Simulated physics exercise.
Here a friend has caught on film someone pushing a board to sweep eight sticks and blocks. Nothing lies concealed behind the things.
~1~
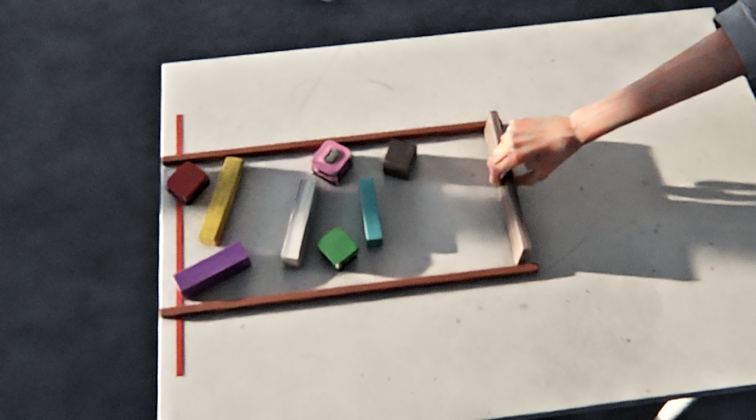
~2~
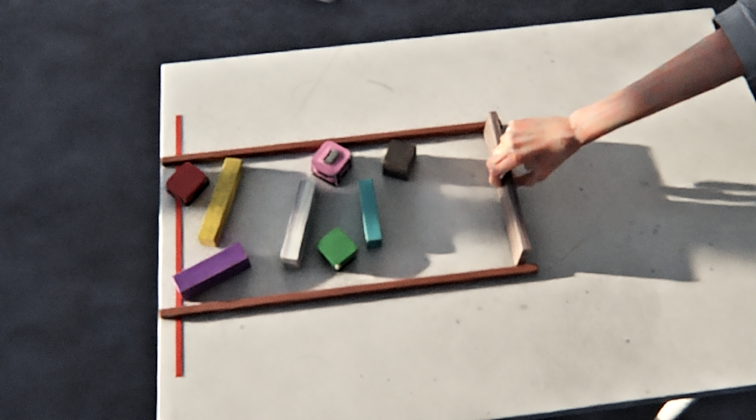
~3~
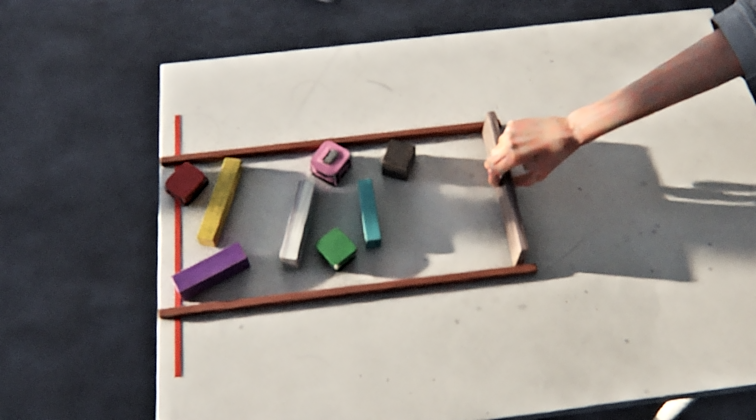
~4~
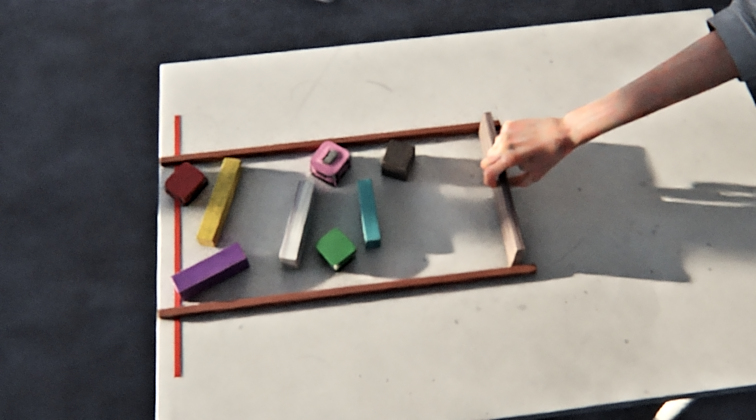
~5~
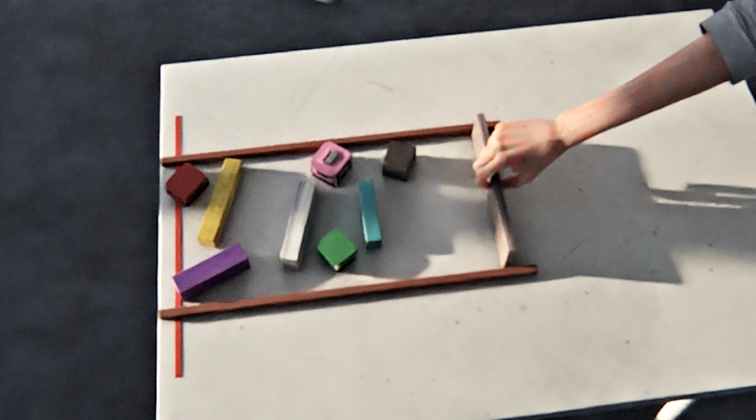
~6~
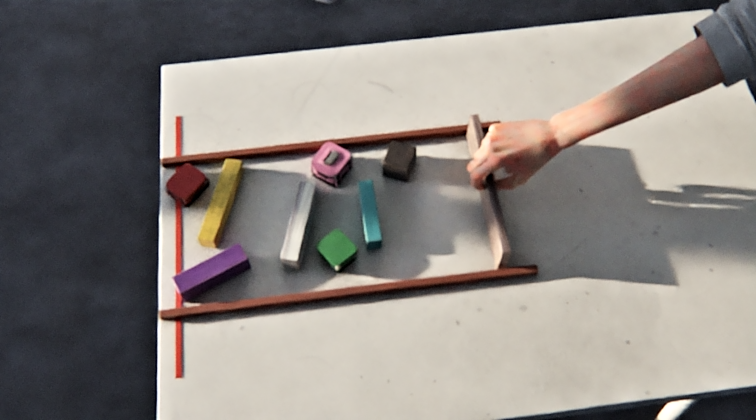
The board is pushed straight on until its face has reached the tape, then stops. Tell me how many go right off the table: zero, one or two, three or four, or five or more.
Dropped: Five or more.
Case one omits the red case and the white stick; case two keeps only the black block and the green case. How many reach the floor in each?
Result: 3, then 4.
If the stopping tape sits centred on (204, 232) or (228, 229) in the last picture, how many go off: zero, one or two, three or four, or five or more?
First place: Either three or four; second place: Just one or two.
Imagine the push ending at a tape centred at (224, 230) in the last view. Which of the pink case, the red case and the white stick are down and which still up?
Pink case - stays in place, red case - goes down, white stick - stays in place.
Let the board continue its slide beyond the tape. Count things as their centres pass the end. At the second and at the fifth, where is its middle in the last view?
At (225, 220) for the second, at (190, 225) for the fifth.
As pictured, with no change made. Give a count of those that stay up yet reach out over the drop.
Number: 2.
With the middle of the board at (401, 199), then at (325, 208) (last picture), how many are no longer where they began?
At first I count 1, and then 5.
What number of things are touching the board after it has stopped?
3 of them.
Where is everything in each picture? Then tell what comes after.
In the first frame, red case (188, 184); purple bar (213, 270); yellow bar (222, 201); board (506, 186); tape (179, 233).
In the second frame, purple bar (212, 271); turquoise bar (370, 213).
In the third frame, yellow bar (221, 201); black block (399, 160).
In the fourth frame, red case (186, 184); white stick (299, 224).
In the fifth frame, purple bar (212, 272); green case (337, 251).
In the sixth frame, red case (187, 185); purple bar (212, 272); yellow bar (222, 203); board (487, 190); tape (178, 235).
Early on, none off yet; red case at rest near (187, 185); purple bar at rest near (212, 272); yellow bar at rest near (222, 203).
A while later, none off yet; red case travelled a little near (176, 187); purple bar travelled a little near (194, 273); yellow bar travelled a little near (206, 202).
Finally, the number that fall off is five or more; lost, pink case, white stick, yellow bar, purple bar and red case.
